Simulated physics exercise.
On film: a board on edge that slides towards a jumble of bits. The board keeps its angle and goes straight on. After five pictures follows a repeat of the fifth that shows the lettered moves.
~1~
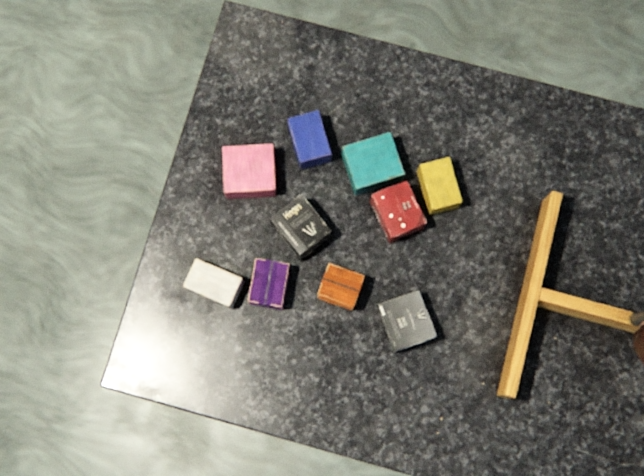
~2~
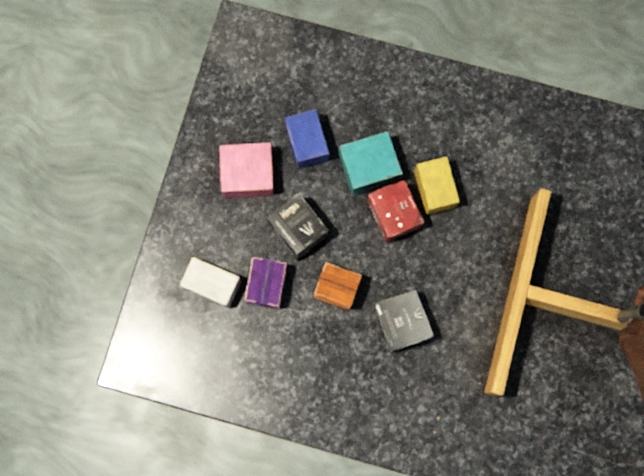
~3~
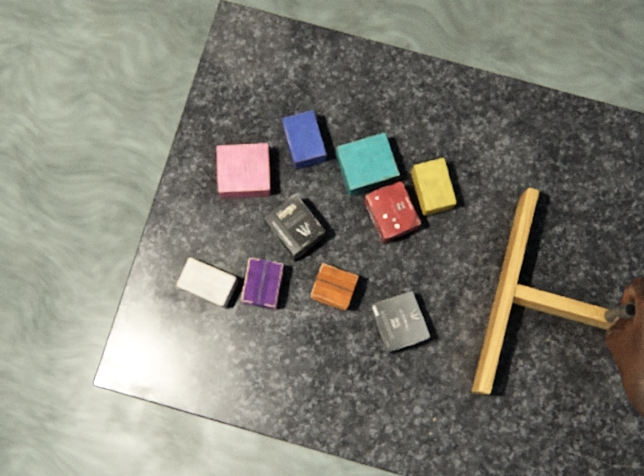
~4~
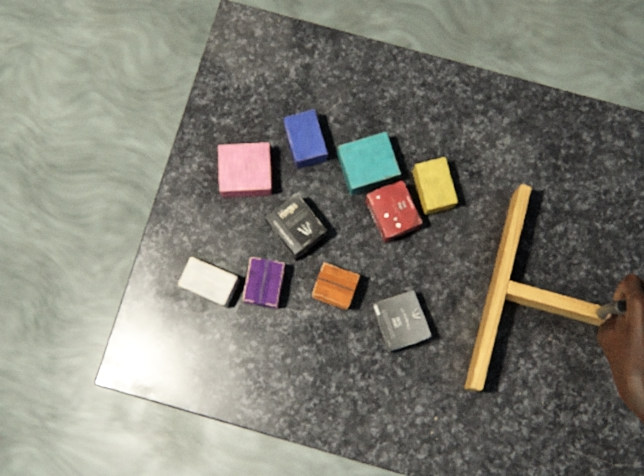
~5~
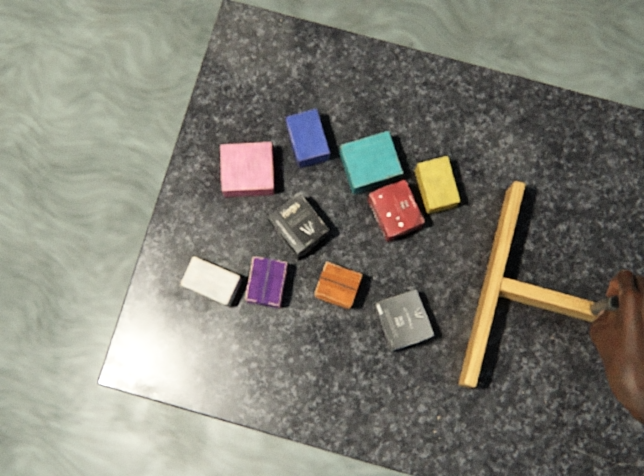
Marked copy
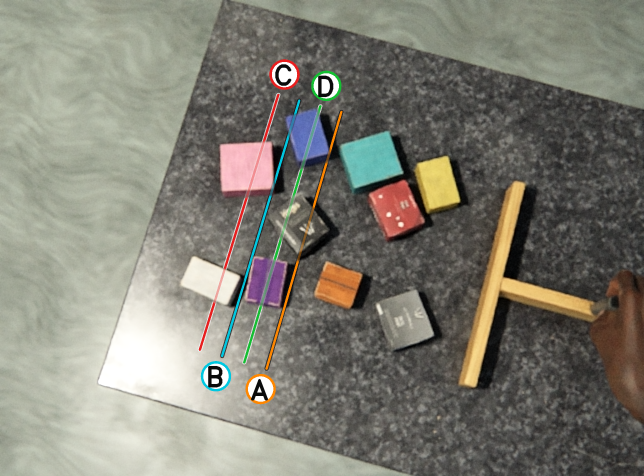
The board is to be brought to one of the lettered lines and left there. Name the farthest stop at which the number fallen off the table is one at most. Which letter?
No farther than B.
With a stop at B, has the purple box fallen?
By then, no.
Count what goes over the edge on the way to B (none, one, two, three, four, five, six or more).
By then, one.
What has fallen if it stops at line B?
The white block.
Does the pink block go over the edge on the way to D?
No.
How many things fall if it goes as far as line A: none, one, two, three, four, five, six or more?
In all, none.
On the marked copy, A at (305, 237); B at (262, 225); C at (240, 219); D at (283, 231).
Following B. Soon after the start, board (411, 258); yellow block (411, 168); turquoise block (362, 160).
Later, board (327, 235); white block (164, 280); pink block (232, 168).
In the end, board (265, 217); white block over the edge; blue block (200, 88); one fallen.
As for the rest, A is within the limit but short; C drops two; D is within the limit but short.
